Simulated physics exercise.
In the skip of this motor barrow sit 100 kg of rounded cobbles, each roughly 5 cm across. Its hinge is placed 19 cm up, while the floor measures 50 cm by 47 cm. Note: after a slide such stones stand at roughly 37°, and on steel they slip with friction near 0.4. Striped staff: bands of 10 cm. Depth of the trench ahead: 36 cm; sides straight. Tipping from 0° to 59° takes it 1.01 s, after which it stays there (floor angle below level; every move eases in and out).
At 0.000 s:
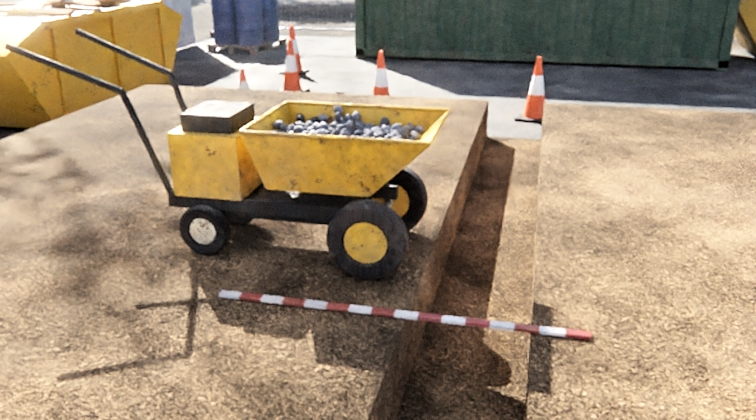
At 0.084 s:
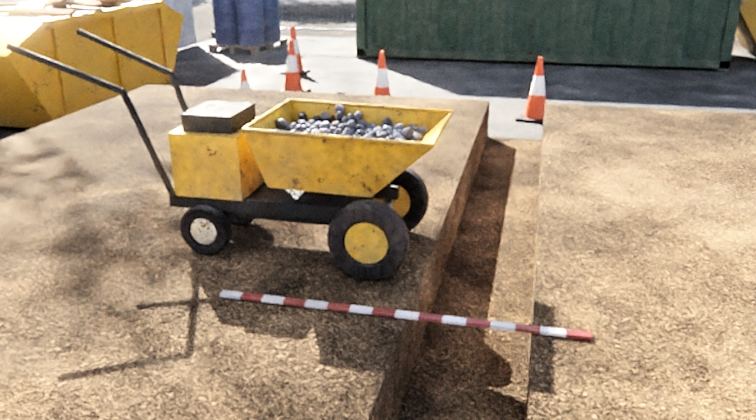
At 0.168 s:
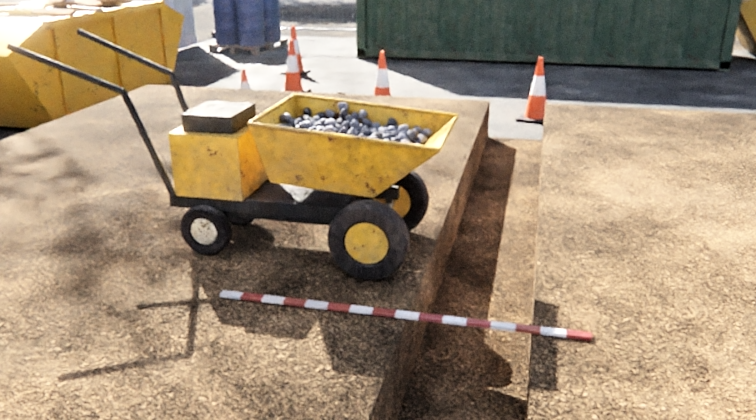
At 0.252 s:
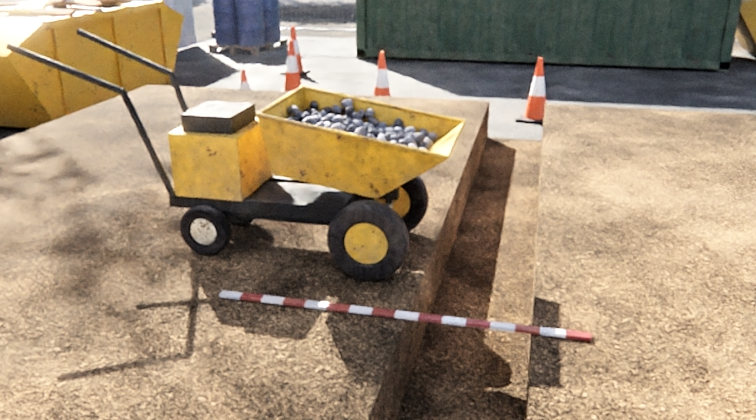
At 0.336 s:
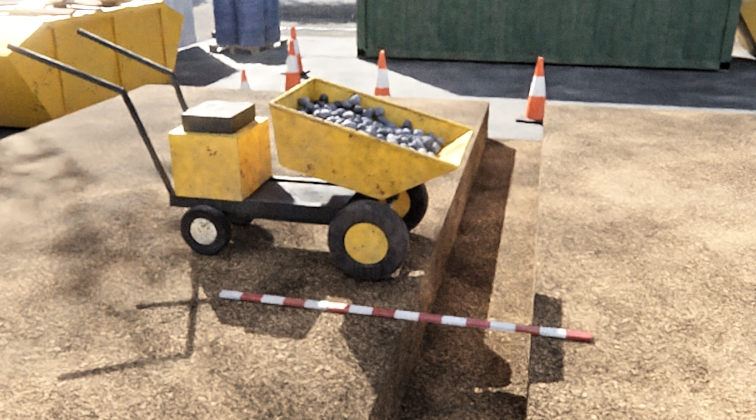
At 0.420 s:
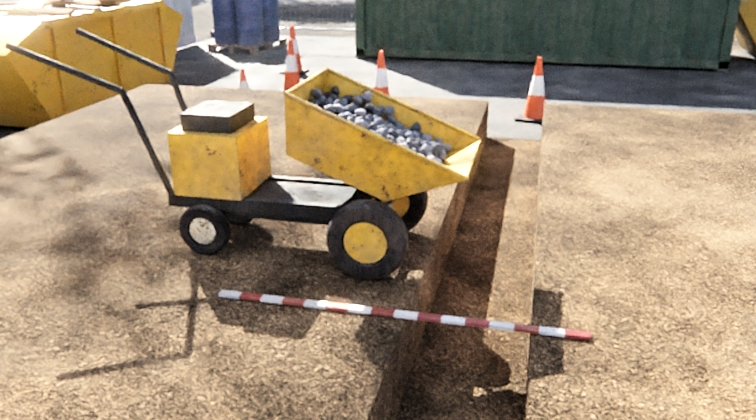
On a sunny work yard with orange cones behind, a yellow motor barrow stood beside a straight-sided trench while its skip of gray cobbles gradually tilted down toward the right, its back end lifting.
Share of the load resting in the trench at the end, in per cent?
72 per cent.
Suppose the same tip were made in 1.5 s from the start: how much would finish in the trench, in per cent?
Roughly 80% would finish there.
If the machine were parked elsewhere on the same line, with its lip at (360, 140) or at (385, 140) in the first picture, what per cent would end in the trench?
The first start gives about 100 per cent, the second about 100.
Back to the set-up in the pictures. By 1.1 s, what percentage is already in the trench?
Close to 10 per cent at that time.
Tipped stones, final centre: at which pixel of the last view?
At about pixel (514, 315) in the last view.
After 0.8 s the floor is at 50°; 100 % in the skip; the foremost stones are at (473, 206).
After 1.1 s the floor is at 59°; 87 % in the skip, 12 % in the trench, 1 % past the trench; the foremost stones are at (541, 260).
After 1.5 s the floor is at 59°; 46 % in the skip, 30 % in the trench, 24 % past the trench; the foremost stones are at (622, 269).
After 3.4 s the floor is at 59°; 0 % in the skip, 72 % in the trench, 28 % past the trench; the foremost stones are at (710, 268).
